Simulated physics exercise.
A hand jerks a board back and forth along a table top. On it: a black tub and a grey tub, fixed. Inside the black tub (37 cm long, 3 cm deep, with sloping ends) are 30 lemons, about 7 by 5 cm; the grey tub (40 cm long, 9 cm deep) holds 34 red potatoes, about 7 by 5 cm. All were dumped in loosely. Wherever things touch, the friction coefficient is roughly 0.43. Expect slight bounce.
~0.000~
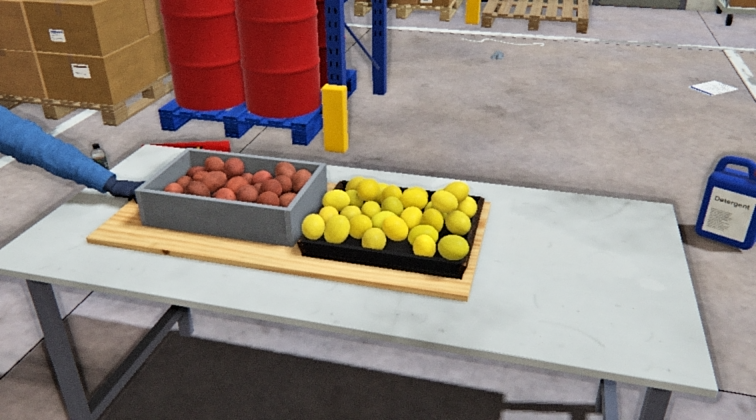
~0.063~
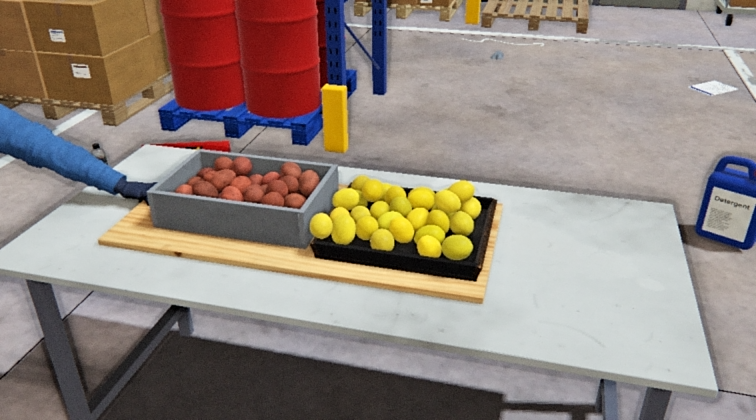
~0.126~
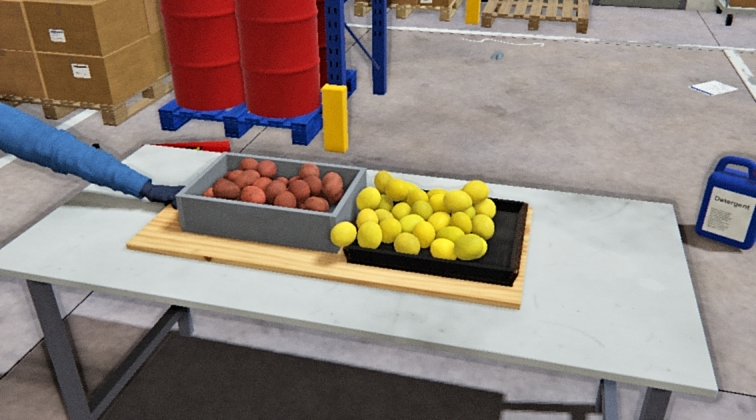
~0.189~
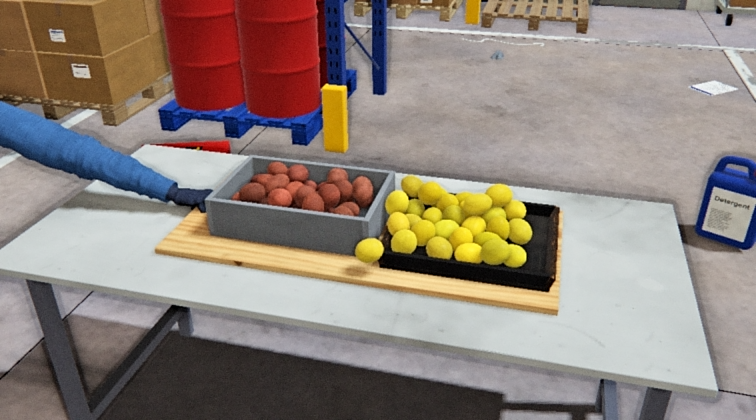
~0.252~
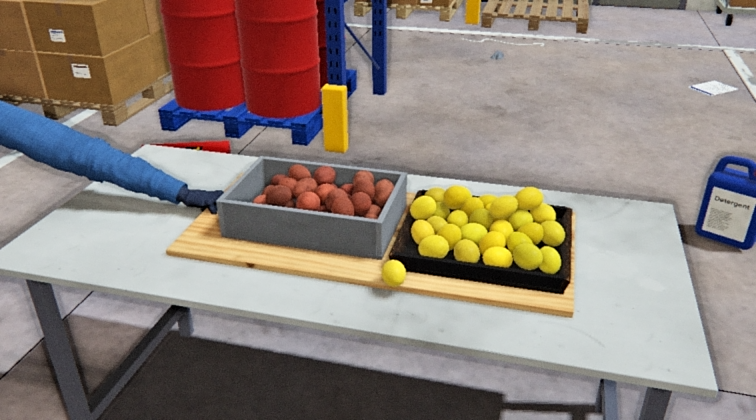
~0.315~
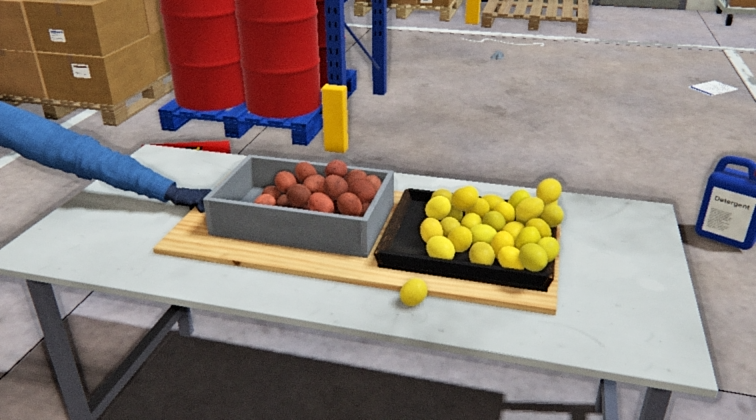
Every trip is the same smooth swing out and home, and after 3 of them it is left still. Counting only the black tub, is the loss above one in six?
Yes, above a sixth.
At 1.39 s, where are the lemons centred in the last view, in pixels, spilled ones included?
At about (488, 253) in pixels.
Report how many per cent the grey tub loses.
Loss for the grey tub - 20 per cent.
After 0.58 s, the black tub is down by 9 of 30 and the grey tub is down by 3 of 34.
After 0.92 s, the black tub is down by 14 of 30 and the grey tub is down by 4 of 34.
After 1.39 s, the black tub is down by 16 of 30 and the grey tub is down by 6 of 34.
When it is over (at 2.00 s), the black tub is down by 17 of 30 and the grey tub is down by 6 of 34. Asked share, 17 of 30, 57 per cent.
